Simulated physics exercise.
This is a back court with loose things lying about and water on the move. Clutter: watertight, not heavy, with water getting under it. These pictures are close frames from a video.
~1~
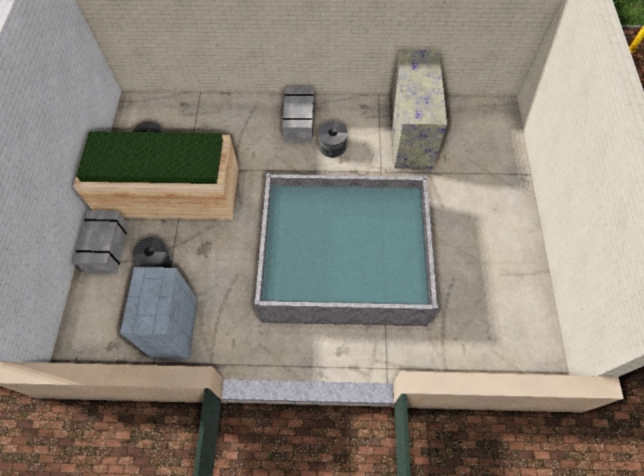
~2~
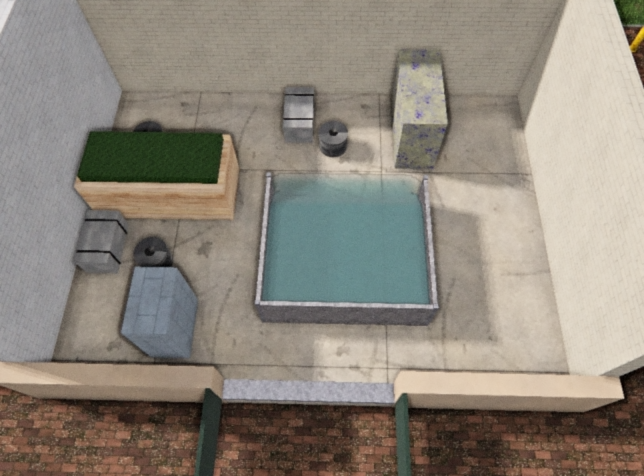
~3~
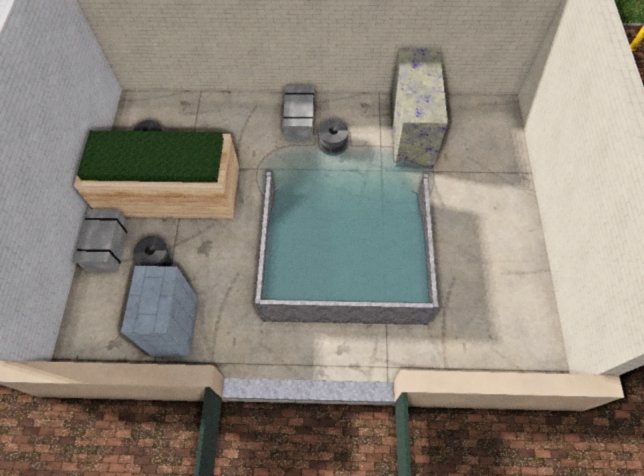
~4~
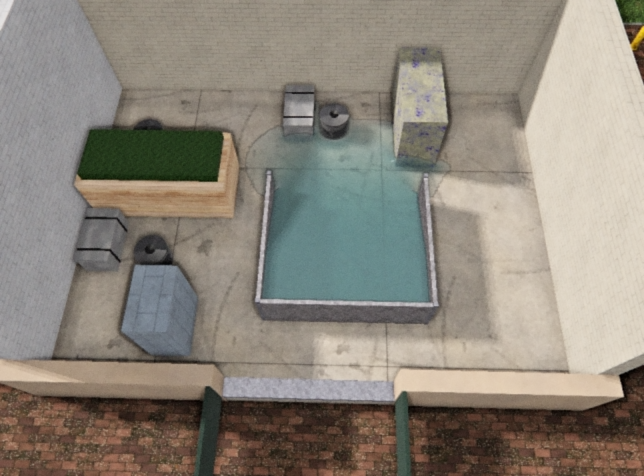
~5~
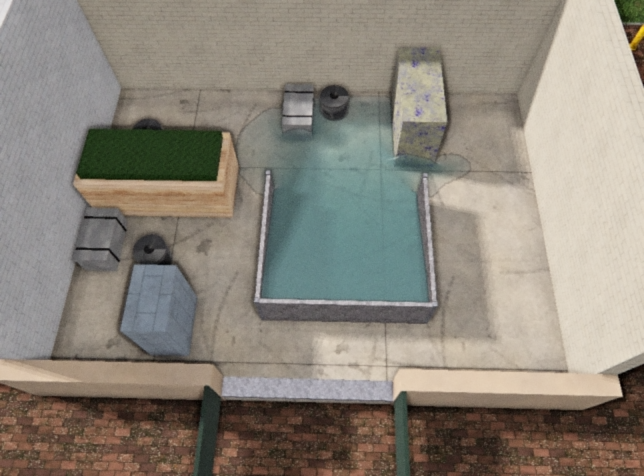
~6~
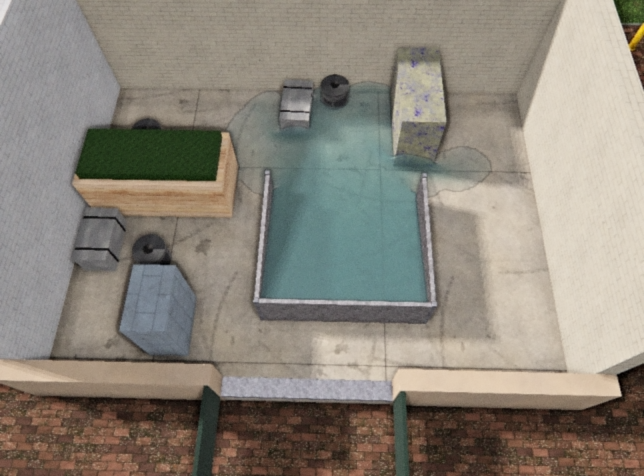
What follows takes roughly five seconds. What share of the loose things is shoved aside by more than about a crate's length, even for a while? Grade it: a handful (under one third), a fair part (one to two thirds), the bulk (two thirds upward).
A fair part.
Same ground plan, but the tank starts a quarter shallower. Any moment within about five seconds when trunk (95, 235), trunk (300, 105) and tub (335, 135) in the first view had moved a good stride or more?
Not beyond that, then beyond that, then beyond that.
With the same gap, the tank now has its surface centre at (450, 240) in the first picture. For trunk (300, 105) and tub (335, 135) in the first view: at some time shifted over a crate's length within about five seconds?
Taking them in the order you gave, the first got carried that far and the second got carried that far.
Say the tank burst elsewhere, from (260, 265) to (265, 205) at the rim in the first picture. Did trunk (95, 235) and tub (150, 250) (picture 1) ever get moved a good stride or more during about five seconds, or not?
In the order given: Travelled that far, travelled that far.
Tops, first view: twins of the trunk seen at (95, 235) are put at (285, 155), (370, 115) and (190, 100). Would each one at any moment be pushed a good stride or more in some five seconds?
First driven off; second driven off; third driven off.
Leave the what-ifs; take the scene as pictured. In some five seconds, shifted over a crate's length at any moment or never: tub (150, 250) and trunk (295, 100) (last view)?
In the order asked, the first one never gets that far and the second one gets that far.
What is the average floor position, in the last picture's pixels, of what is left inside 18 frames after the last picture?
What remains is centred near (141, 181).
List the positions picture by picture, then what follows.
The first picture shows a tub at (333, 133), on the bottom; a trunk at (298, 107) rests on the ground; 0 of 5 have shifted.
The second picture shows a tub at (333, 132), on the bottom; a trunk at (299, 107), on the bottom; 0 of 5 have shifted.
The third picture shows a tub at (334, 131) rests on the ground; a trunk at (299, 105) rests on the ground; 0 of 5 have shifted.
The fourth picture shows a tub at (334, 114), on the bottom, close to its start; a trunk at (299, 105), on the bottom; 1 of 5 have shifted.
The fifth picture shows a tub at (334, 96), on the bottom, a stride from its start; a trunk at (298, 104) rests on the ground; 1 of 5 have shifted.
The sixth picture shows a tub at (335, 85), on the bottom, a stride from its start; a trunk at (296, 99), on the bottom, close to its start; 2 of 5 have shifted.
A moment on, 1 of 5 are well off their spots; 1 afloat.
Next, 2 of 5 are well off their spots; 2 afloat.
Later, 3 of 5 are well off their spots; 3 afloat.
In the end, 2 of 5 are well off their spots, and 3 have been at some point; 3 afloat.
